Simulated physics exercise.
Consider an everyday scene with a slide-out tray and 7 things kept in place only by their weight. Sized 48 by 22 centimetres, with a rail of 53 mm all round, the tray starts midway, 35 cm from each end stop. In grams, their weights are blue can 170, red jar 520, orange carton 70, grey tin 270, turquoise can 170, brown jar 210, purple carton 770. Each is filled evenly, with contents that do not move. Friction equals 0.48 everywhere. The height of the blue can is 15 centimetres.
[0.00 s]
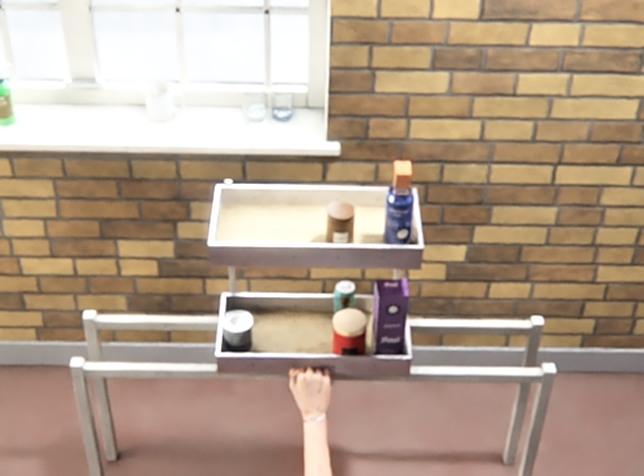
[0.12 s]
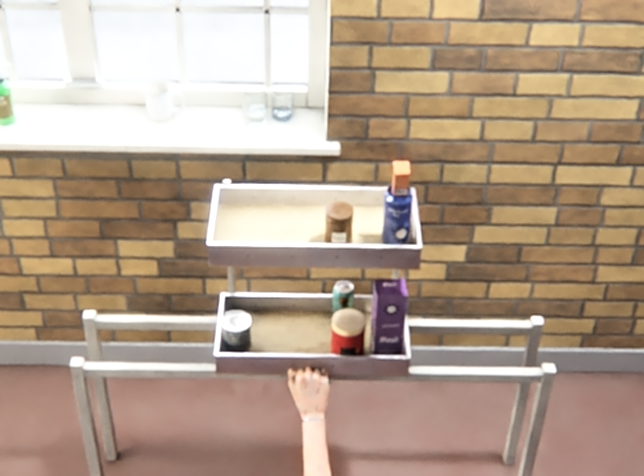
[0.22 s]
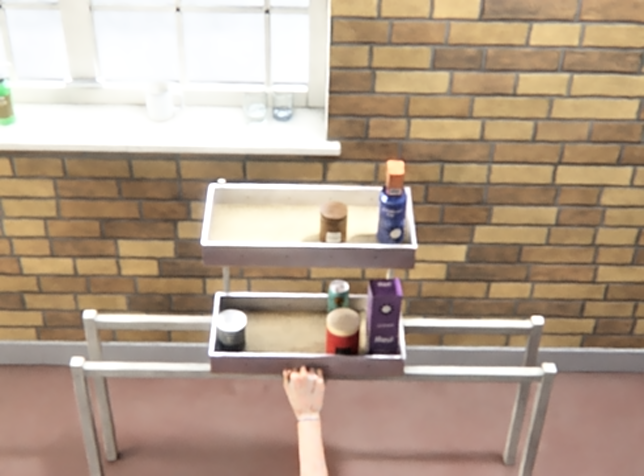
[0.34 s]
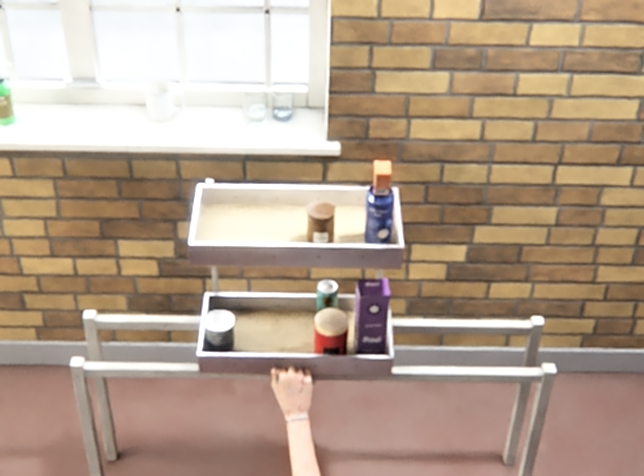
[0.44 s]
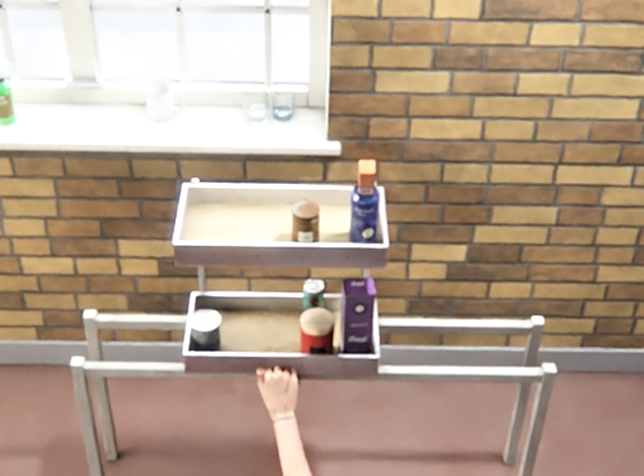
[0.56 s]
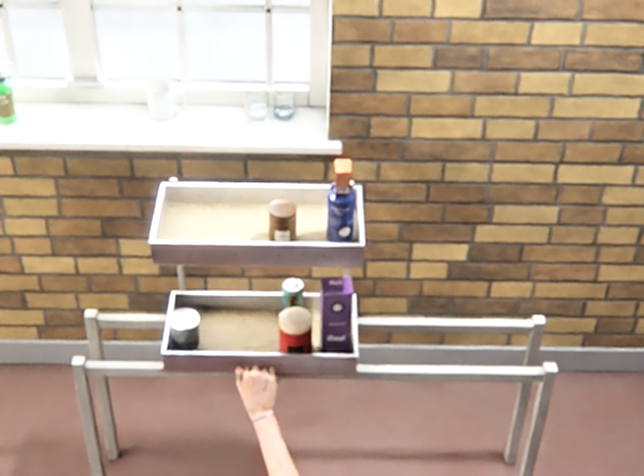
In the video, a hand grips the front of a two-level tray holding jars, tins, a purple carton and a blue container topped with orange, sliding it slowly, then faster, leftward along rails while the items keep their places.
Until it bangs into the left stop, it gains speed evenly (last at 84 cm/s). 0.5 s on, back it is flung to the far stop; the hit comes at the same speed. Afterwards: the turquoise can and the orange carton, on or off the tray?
At the end, the turquoise can is still on the tray; the orange carton is still on the tray.
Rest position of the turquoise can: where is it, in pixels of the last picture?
Around pixel (449, 316).
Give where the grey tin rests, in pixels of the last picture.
It finishes around (397, 335).
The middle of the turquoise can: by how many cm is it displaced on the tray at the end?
I'd say about 8 cm between start and finish.
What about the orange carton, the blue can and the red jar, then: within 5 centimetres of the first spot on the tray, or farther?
Well, the orange carton winds up somewhere else; the blue can winds up somewhere else; and the red jar remains where it was.
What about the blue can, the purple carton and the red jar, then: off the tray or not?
Final state - the blue can stays within bounds; the purple carton ends out of bounds; the red jar stays within bounds.
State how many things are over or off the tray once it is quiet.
I make it 4.
After 1.16 s, tray moved 35 cm left; orange carton on its side near (158, 191); turquoise can on its side near (167, 311); blue can 48° off upright.
After 3.06 s, tray moved 35 cm right; orange carton on its side near (395, 215); turquoise can on its side near (434, 316); blue can on its side.
In the end (3.9 s), off the tray, purple carton; toppled on the tray, blue can, orange carton and turquoise can; not toppled but over 5 cm from the start, grey tin; the other 2 under 5 cm from the start. In the last view, turquoise can near (449, 316), orange carton near (412, 216).
